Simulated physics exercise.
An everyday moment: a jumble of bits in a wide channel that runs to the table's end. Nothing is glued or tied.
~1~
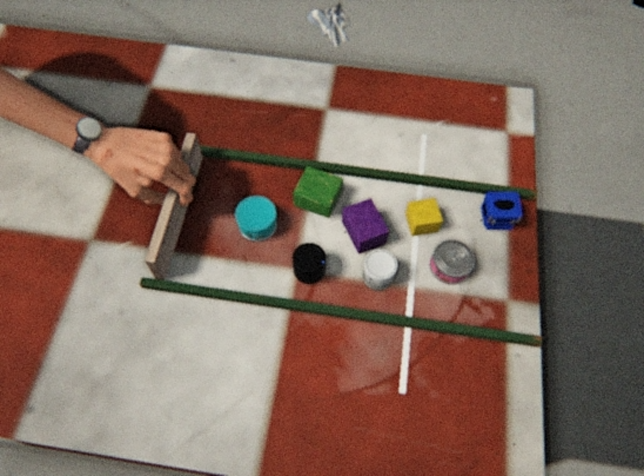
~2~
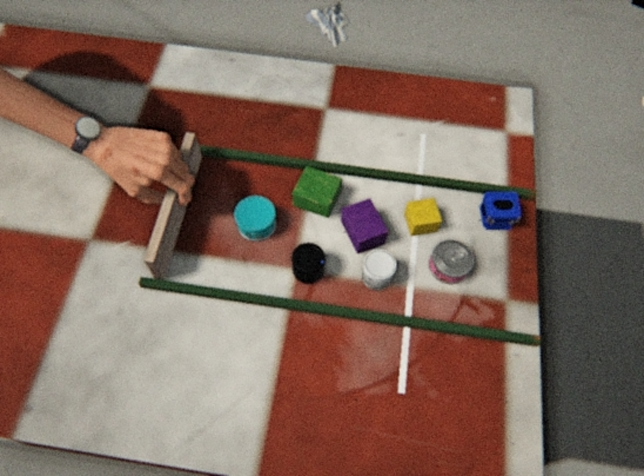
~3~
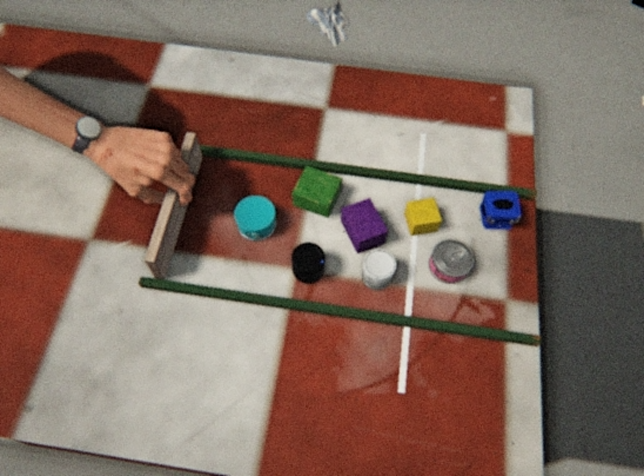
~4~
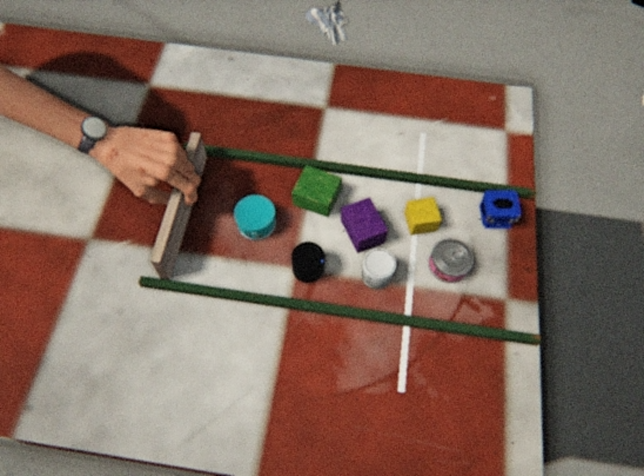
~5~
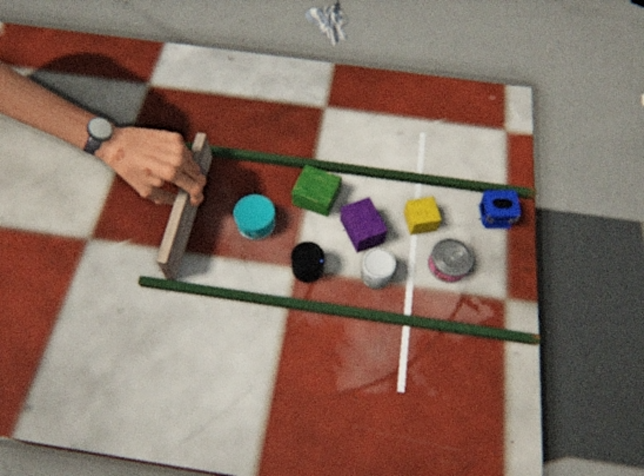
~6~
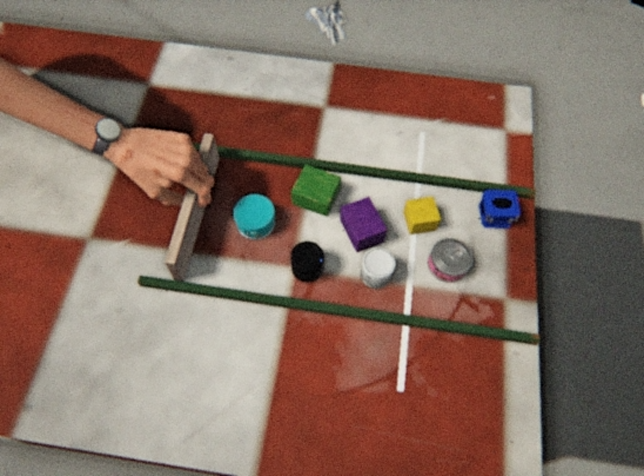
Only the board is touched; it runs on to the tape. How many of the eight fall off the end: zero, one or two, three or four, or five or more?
Outcome: The number that fall off is zero.
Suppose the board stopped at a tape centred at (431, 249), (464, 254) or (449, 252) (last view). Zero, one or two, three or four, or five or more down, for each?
Taking them in turn, no fall at all; one to two; either one or two.
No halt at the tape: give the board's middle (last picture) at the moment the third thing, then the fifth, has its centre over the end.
Its middle is around (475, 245) and later (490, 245).
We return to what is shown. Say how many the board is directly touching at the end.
3 of them.
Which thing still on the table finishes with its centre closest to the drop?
The blue case.
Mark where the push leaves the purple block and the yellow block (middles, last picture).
The purple block at (468, 236), the yellow block at (477, 207).
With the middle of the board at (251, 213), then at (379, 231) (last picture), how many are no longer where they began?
By then 1, and 7.
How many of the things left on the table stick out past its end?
It comes to 0.
Early on, none off yet; blue case at rest near (498, 209); pink pot at rest near (450, 260); yellow block at rest near (422, 216).
A while later, none off yet; blue case at rest near (498, 209); pink pot moving near (458, 267); yellow block travelled about its own width near (456, 212).
Finally, the number that fall off is zero.
